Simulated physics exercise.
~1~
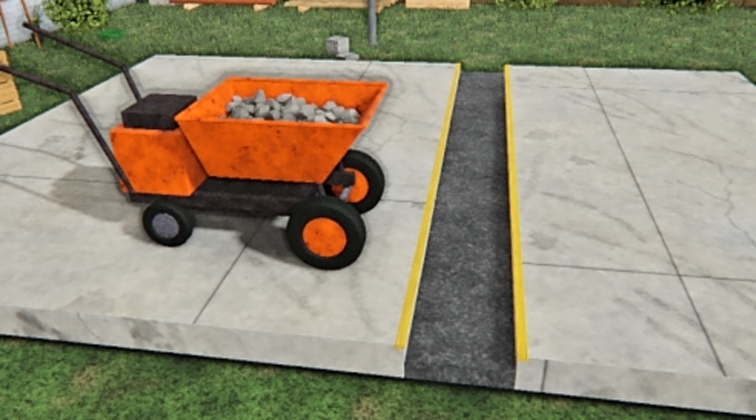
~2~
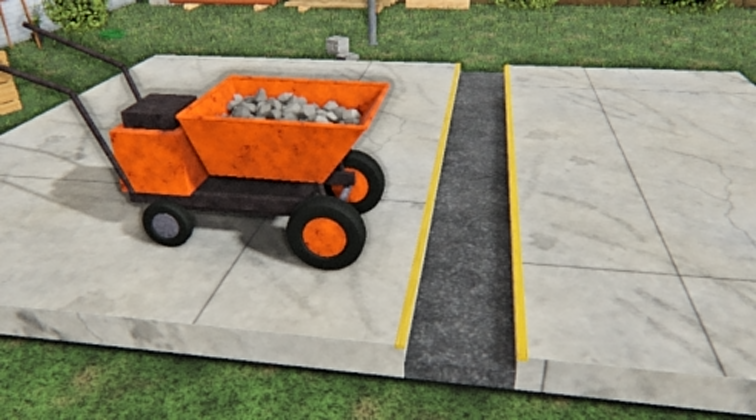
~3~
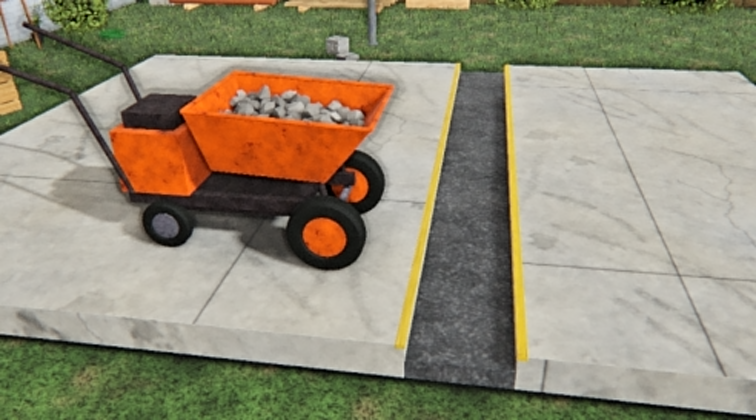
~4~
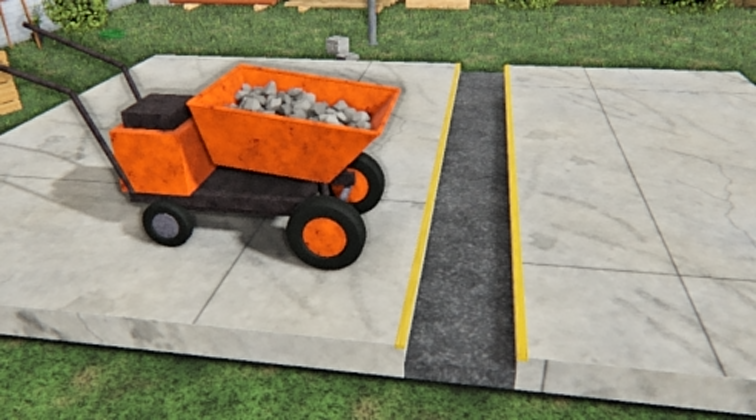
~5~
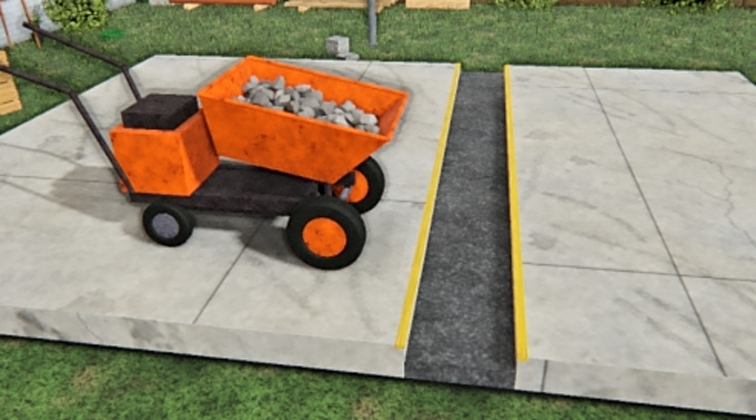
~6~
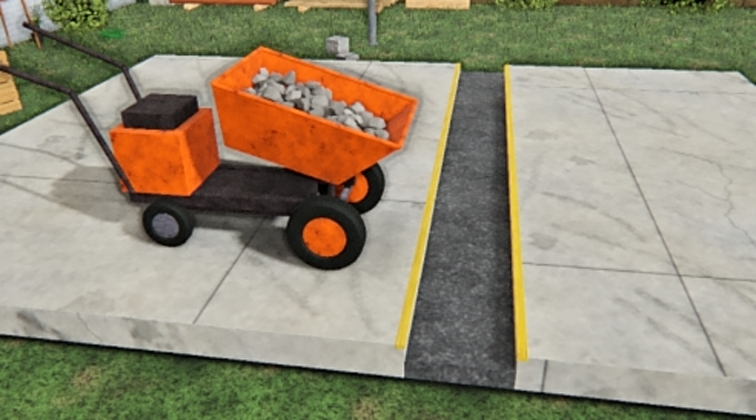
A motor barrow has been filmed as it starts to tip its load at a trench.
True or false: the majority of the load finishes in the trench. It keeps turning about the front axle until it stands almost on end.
True.
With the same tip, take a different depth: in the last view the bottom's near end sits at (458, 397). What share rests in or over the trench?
That would give roughly 100 percent.
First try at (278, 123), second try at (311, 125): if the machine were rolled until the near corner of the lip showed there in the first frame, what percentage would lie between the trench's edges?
First try: 50 per cent; second try: 80 per cent.
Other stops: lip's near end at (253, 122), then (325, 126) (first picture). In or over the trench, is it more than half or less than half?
A minority at the first place, then a majority at the second.
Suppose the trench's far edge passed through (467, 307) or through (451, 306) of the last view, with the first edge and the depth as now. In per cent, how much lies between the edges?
In order: Some 20 per cent, then some 0 per cent.
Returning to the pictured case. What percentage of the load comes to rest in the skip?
All told, it is near 10 percent.
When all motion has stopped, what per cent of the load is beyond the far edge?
About 15 %.
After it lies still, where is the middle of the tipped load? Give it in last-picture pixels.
Near pixel (483, 250).
Soon after the last picture, skip tipped steeply; all in the skip.
A little later, skip tipped right over; most in the skip; a small part in or heaped over the trench; a stray few falling.
Later still, skip tipped right over; about a quarter in the skip; about two thirds in or heaped over the trench; a small part beyond it.
By the end, skip tipped right over; a small part in the skip; most in or heaped over the trench; a small part beyond it.
